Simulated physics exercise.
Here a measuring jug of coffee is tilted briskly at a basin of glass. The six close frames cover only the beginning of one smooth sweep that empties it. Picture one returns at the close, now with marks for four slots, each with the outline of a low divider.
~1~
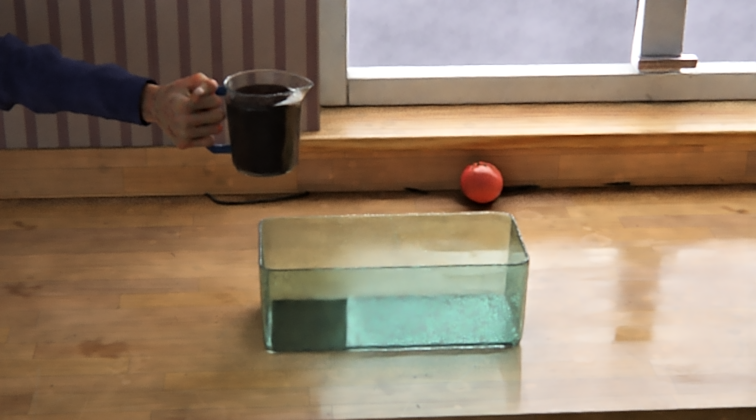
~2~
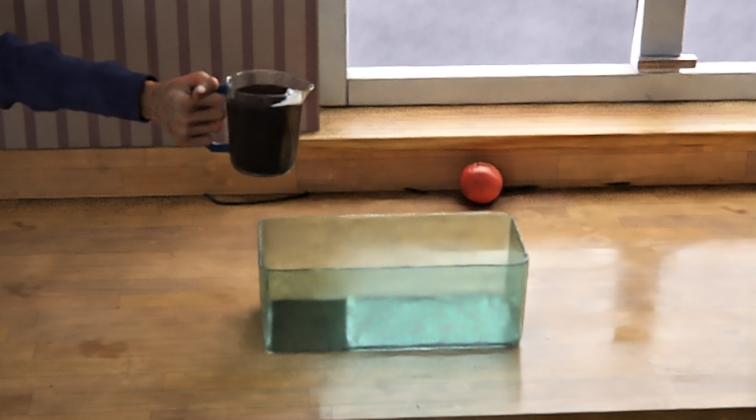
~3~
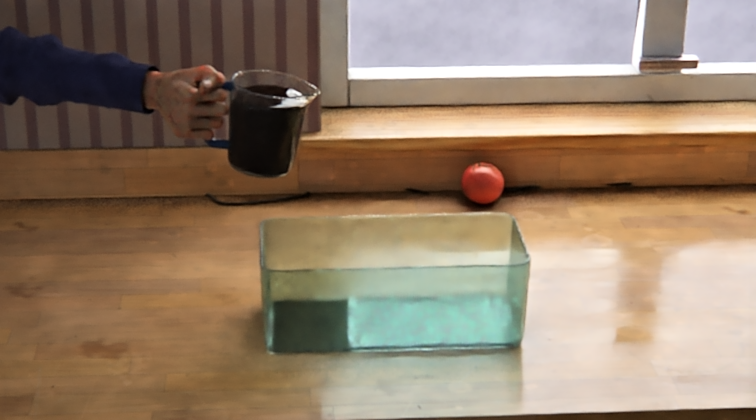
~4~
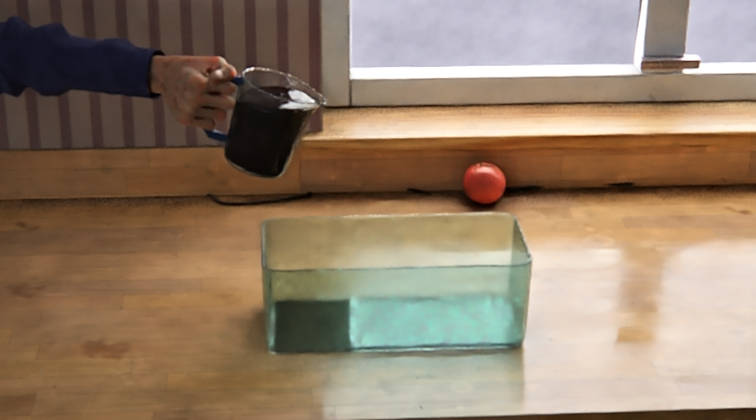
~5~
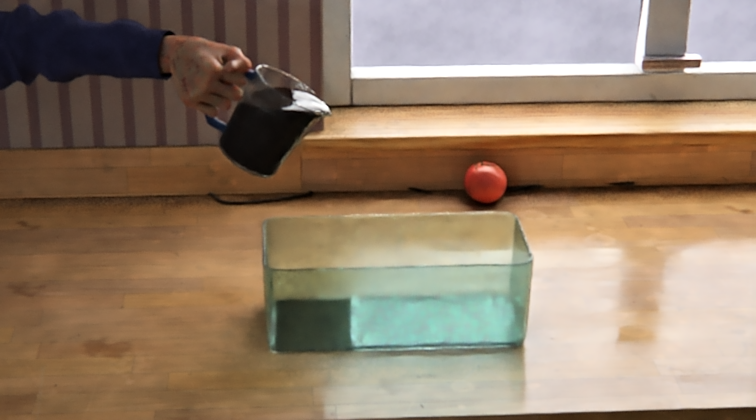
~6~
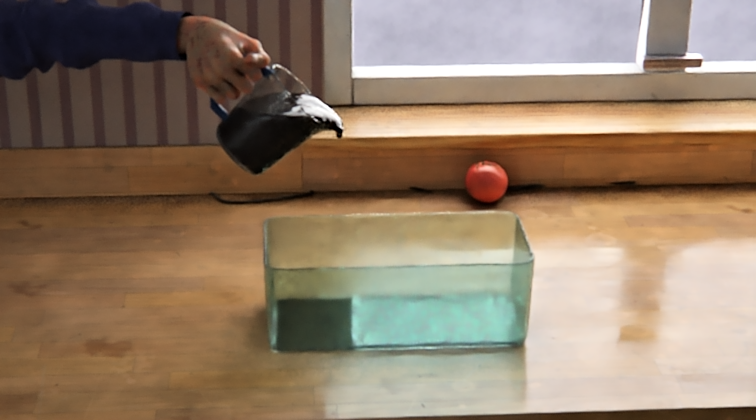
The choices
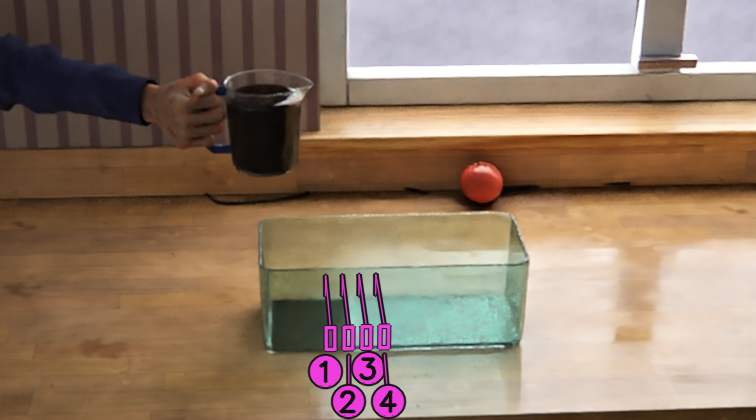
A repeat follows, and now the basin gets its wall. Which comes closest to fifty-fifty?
Use slot 3.
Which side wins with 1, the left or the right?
The right side.
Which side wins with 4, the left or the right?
The left one.
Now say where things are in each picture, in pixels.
Upright, lip at (311, 84); basin from (264, 349) to (522, 342); nothing has left yet, in the first picture.
Tipped about 2°, lip at (312, 86); nothing has left yet, in the second picture.
Tipped about 9°, lip at (318, 92); nothing has left yet, in the third picture.
Tipped about 19°, lip at (325, 101); nothing has left yet, in the fourth picture.
Tipped about 32°, lip at (330, 113); nothing has left yet, in the fifth picture.
Tipped about 47°, lip at (332, 128); coffee is over the lip, down to (339, 134), in the sixth picture.
On the marked copy, 1 at (330, 355); 2 at (348, 355); 3 at (366, 354); 4 at (384, 354).
With 1, about 7 % ends left of the wall and 91 % right of it.
With 2, about 20 % ends left of the wall and 79 % right of it.
With 3, about 48 % ends left of the wall and 50 % right of it.
With 4, about 69 % ends left of the wall and 27 % right of it; 4 % is lost outside.
